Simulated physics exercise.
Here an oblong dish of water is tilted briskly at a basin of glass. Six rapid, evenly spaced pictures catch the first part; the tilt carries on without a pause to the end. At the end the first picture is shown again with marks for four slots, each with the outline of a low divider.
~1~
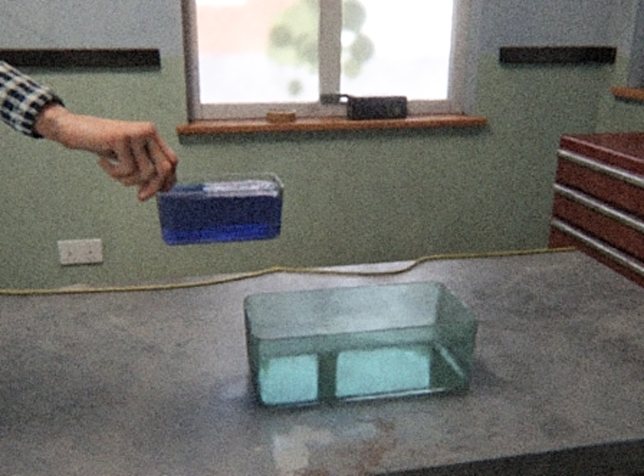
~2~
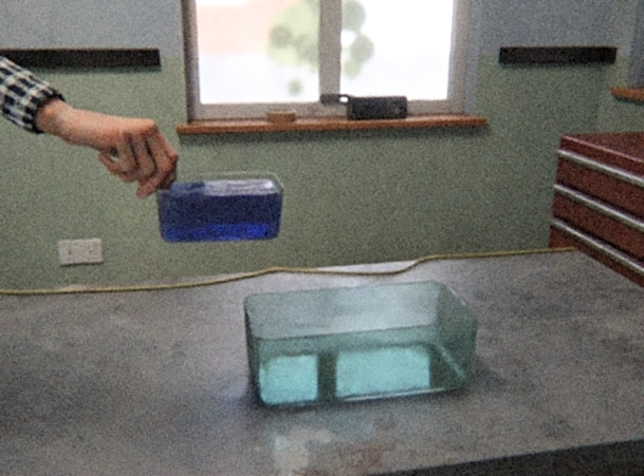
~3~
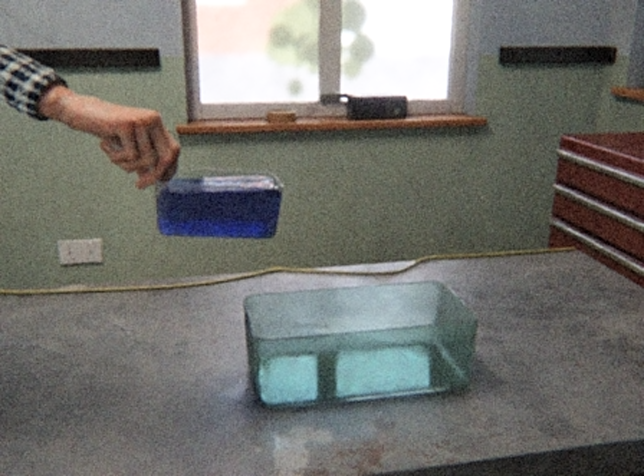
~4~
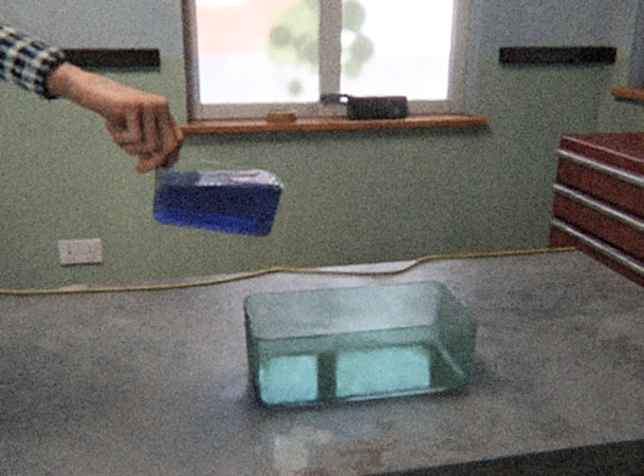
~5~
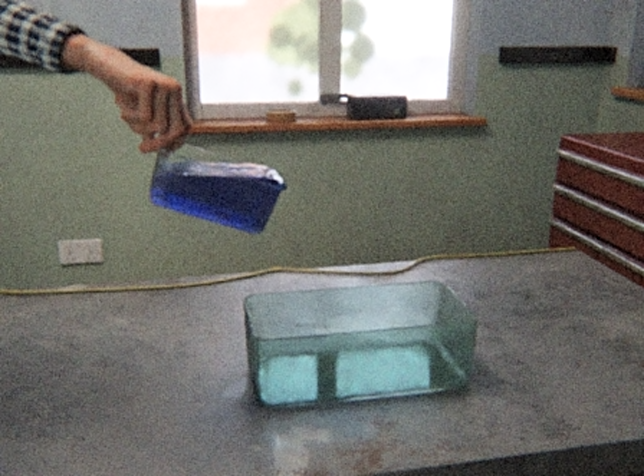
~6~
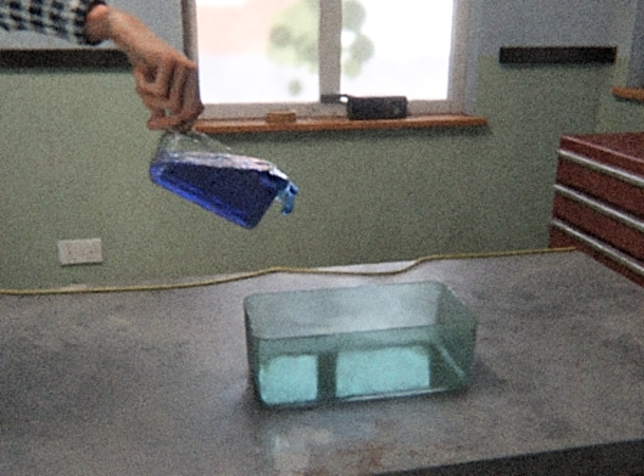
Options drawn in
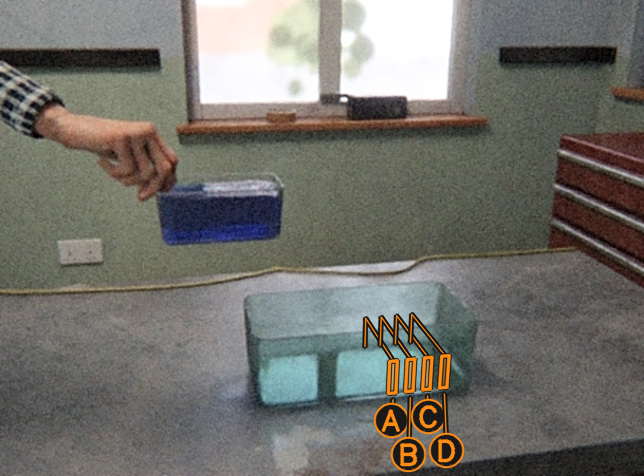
In a workshop, a hand tilting an oblong dish of blue water rightward above a glass basin, water starting over its lip.
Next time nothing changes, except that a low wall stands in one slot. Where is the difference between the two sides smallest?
Use position A.
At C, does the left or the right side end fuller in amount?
More ends on the left.
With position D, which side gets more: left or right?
The left side.
On the marked copy, A at (393, 399); B at (410, 397); C at (427, 395); D at (444, 393).
For position A, about 44 % ends left of the wall and 45 % right of it; 10 % is lost outside.
For position B, about 77 % ends left of the wall and 14 % right of it; 10 % is lost outside.
For position C, about 84 % ends left of the wall and 5 % right of it; 11 % is lost outside.
For position D, about 84 % ends left of the wall and 6 % right of it; 10 % is lost outside.
